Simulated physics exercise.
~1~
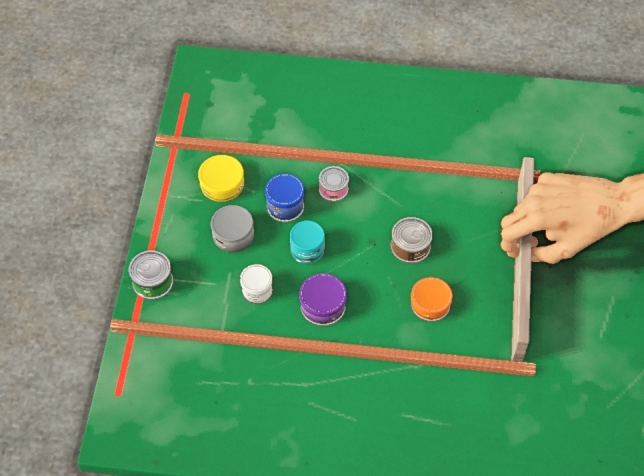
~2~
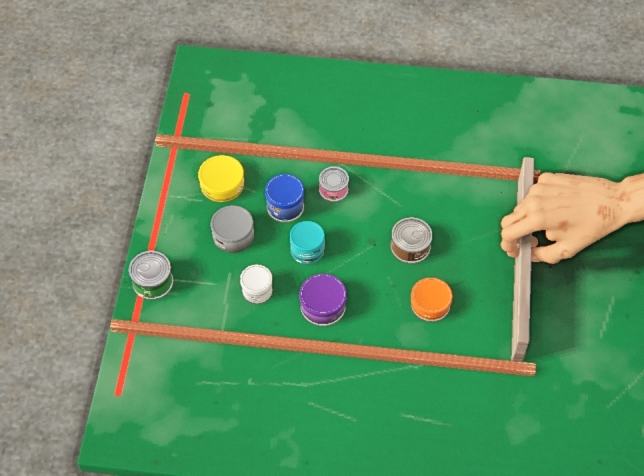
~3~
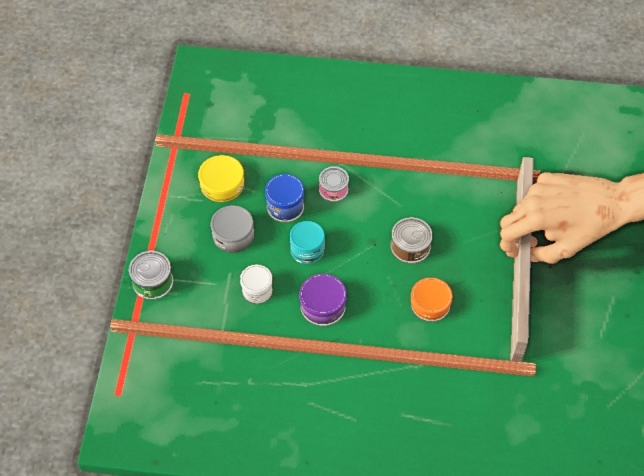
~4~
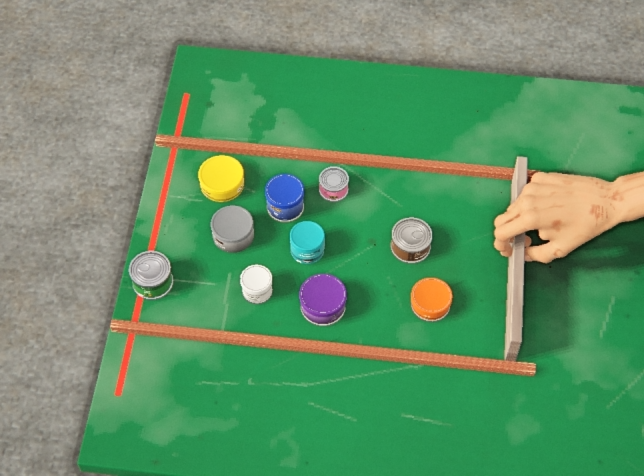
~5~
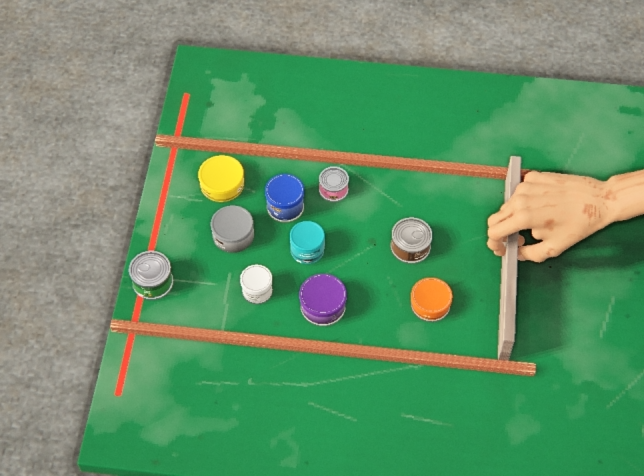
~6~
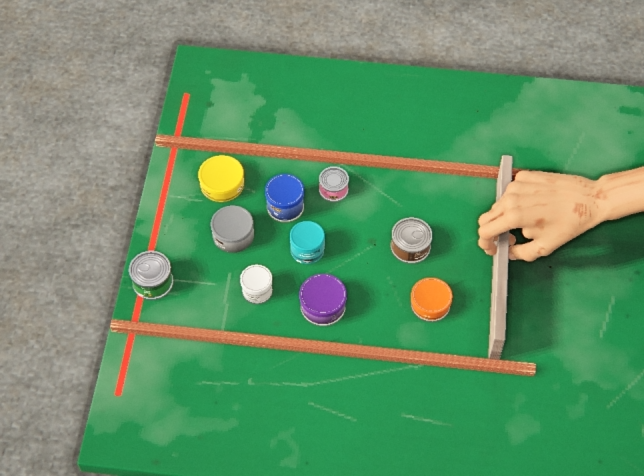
At first, a hand holds an upright board still at the right end of a channel between two rails on a green surface, with colourful pots and tubs scattered inside. Then the hand slides the board slightly left toward the orange pot, while the containers all stay in place.
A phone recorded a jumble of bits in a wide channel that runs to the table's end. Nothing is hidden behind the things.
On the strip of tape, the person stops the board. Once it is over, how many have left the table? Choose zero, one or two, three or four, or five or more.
Five or more of them have left the table.
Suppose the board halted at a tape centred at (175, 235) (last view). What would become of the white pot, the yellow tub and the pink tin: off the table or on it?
The white pot is no longer there; as for the yellow tub, it is no longer there; and the pink tin is still there.
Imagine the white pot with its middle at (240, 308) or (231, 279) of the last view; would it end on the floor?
First spot: Gone; second: Gone.
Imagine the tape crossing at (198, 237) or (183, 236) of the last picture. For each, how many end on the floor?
It would be 1 and 2.
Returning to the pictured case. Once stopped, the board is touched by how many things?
I count 5 of them.
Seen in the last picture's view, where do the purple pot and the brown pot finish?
I'd put one at around (115, 297) and the other at around (138, 211).
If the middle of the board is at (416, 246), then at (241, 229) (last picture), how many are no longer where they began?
That gives 2 for the first and 10 for the second.
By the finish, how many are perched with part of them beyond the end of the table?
The overhang total is 5.
Soon after, none off yet; green pot at rest near (151, 275); yellow tub at rest near (222, 179); grey tub at rest near (233, 229).
In the end, the number that fall off is five or more; gone, turquoise tub, white pot, grey tub, yellow tub and green pot.
